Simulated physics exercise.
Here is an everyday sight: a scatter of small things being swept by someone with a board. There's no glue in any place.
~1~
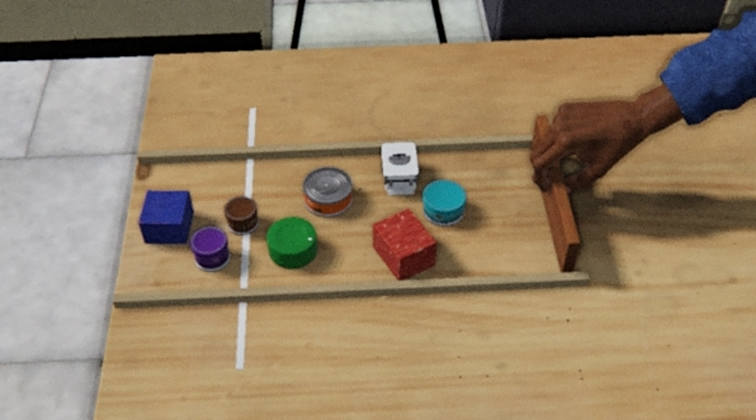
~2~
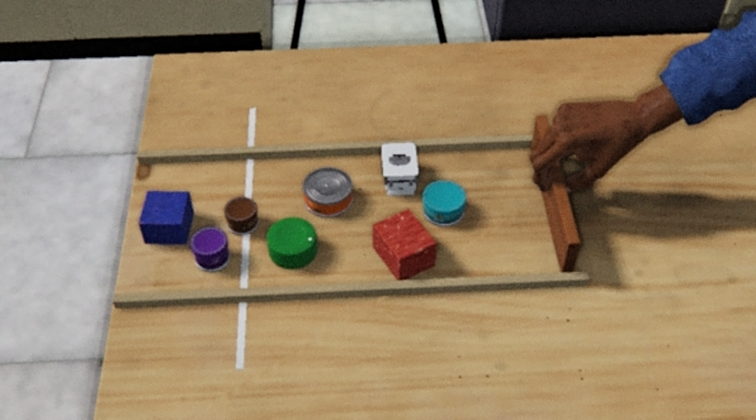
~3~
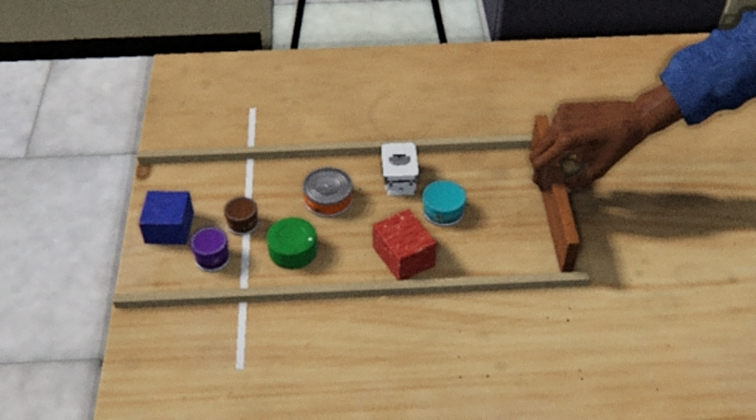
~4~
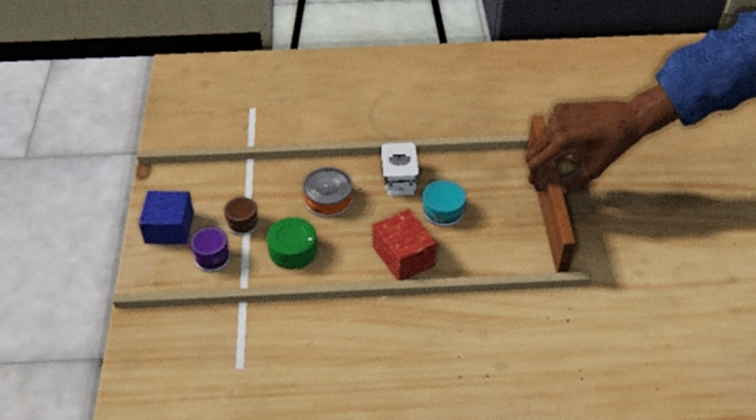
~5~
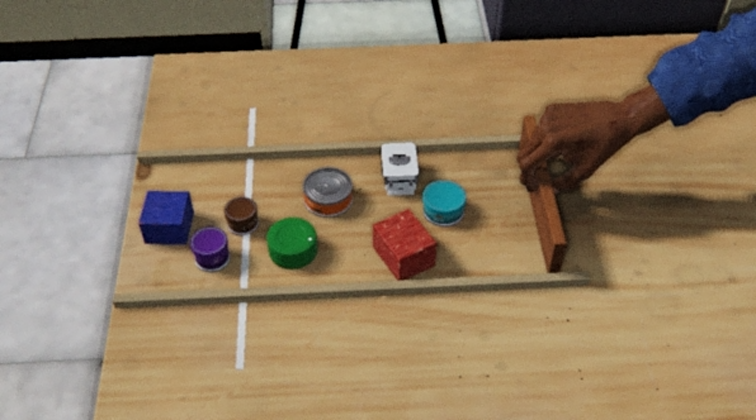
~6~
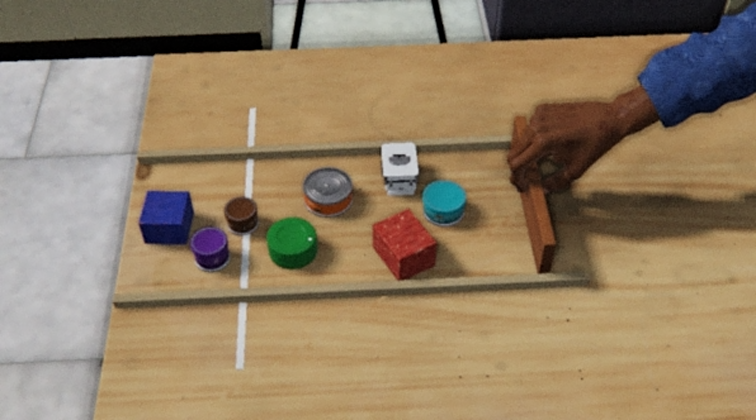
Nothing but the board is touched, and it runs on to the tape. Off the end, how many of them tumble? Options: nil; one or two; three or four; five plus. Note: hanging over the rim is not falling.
Nil.
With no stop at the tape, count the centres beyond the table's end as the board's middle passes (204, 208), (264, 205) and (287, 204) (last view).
It comes out as 2, then 0, then 0.
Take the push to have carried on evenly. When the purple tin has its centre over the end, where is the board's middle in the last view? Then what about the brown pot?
The middle would be close to (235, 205) and then close to (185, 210).
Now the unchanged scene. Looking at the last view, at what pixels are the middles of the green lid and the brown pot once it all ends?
The green lid at (177, 254), the brown pot at (188, 222).
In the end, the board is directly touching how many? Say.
That comes to 3.
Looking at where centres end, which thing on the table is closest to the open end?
The foremost one is the purple tin.
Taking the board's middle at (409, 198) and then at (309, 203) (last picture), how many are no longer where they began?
Moved so far: 3, later 7.
Early on, none off yet; blue block at rest near (167, 218); purple tin at rest near (211, 250); brown pot at rest near (242, 216).
Finally, the number that fall off is zero.
